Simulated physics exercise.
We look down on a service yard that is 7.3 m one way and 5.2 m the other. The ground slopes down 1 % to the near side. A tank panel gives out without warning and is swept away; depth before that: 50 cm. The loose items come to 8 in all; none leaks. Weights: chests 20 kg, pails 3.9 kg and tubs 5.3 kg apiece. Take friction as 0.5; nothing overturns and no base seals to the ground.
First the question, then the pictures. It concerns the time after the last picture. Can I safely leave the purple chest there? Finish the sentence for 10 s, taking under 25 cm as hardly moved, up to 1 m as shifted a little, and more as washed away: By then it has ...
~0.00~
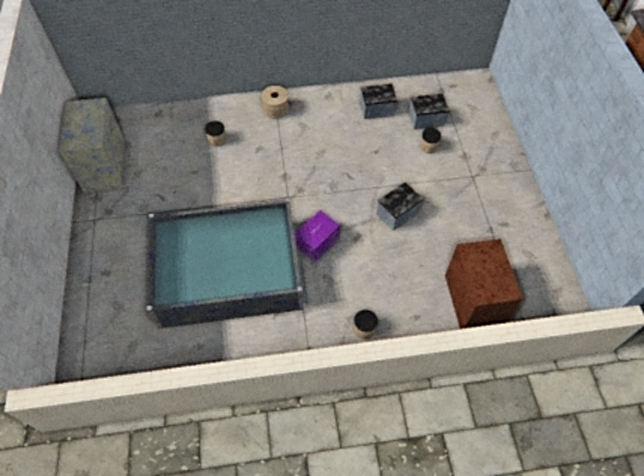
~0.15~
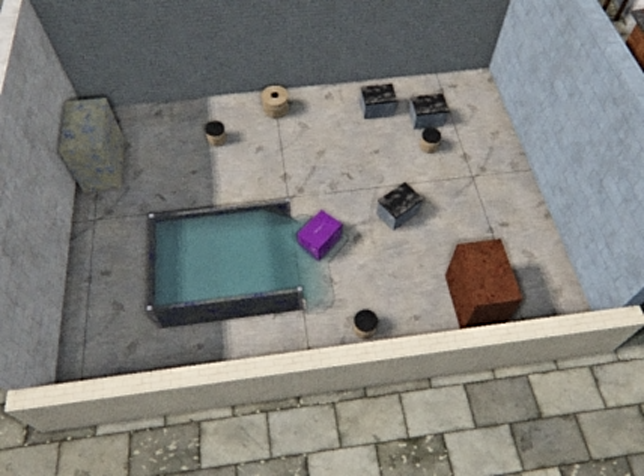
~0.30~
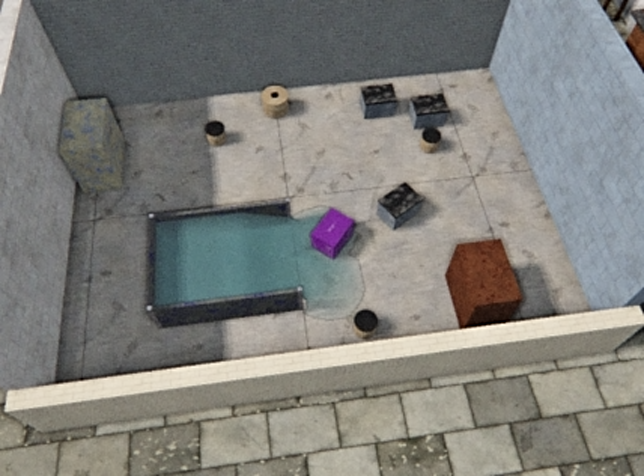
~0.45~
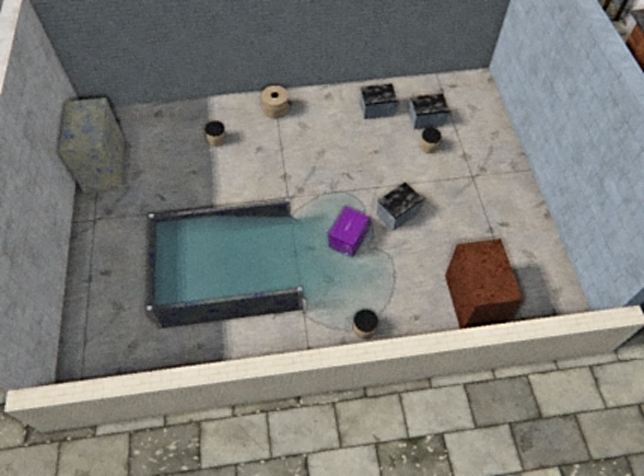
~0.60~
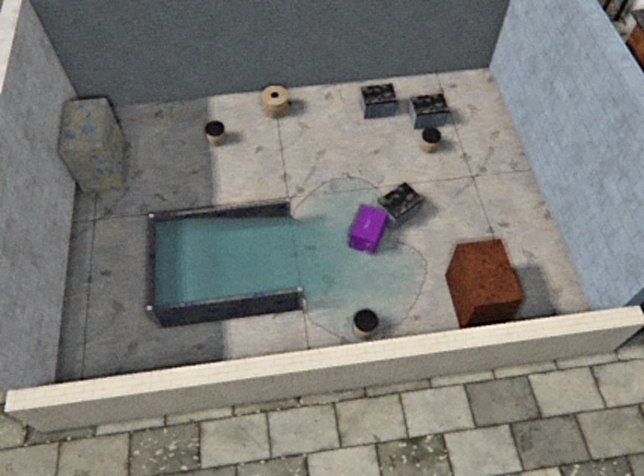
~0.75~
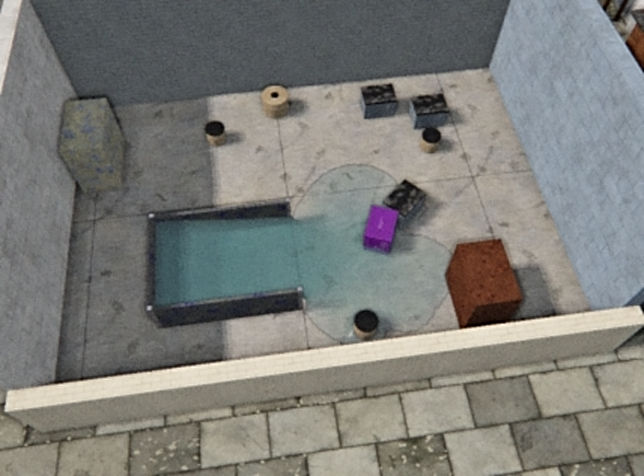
By then it has been washed away.
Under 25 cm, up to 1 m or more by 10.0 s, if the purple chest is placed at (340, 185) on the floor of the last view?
From that spot, it remains nearly still.
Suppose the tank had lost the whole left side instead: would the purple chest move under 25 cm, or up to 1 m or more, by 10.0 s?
Well, the purple chest keeps its spot.
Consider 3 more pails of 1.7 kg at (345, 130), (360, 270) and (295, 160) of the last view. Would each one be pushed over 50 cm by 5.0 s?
Listed order gives within the limit, above the limit, within the limit.
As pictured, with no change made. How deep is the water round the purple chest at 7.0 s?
Roughly 9 cm.
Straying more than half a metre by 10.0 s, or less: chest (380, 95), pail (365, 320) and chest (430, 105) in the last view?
Results in listed order: Falls short / exceeds / falls short.
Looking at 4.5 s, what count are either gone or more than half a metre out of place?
I count 4.
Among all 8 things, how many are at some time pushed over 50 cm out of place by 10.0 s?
The number is 4.
After 2.0 s the purple chest is near (508, 221), 2.8 m from its start, aground; 1 afloat.
After 4.5 s the purple chest is near (550, 267), 3.3 m from its start, afloat; 4 afloat.
After 7.0 s the purple chest is near (516, 273), 2.8 m from its start, afloat; 2 afloat.
After 10.0 s the purple chest is near (514, 265), 2.8 m from its start, aground; 1 afloat.
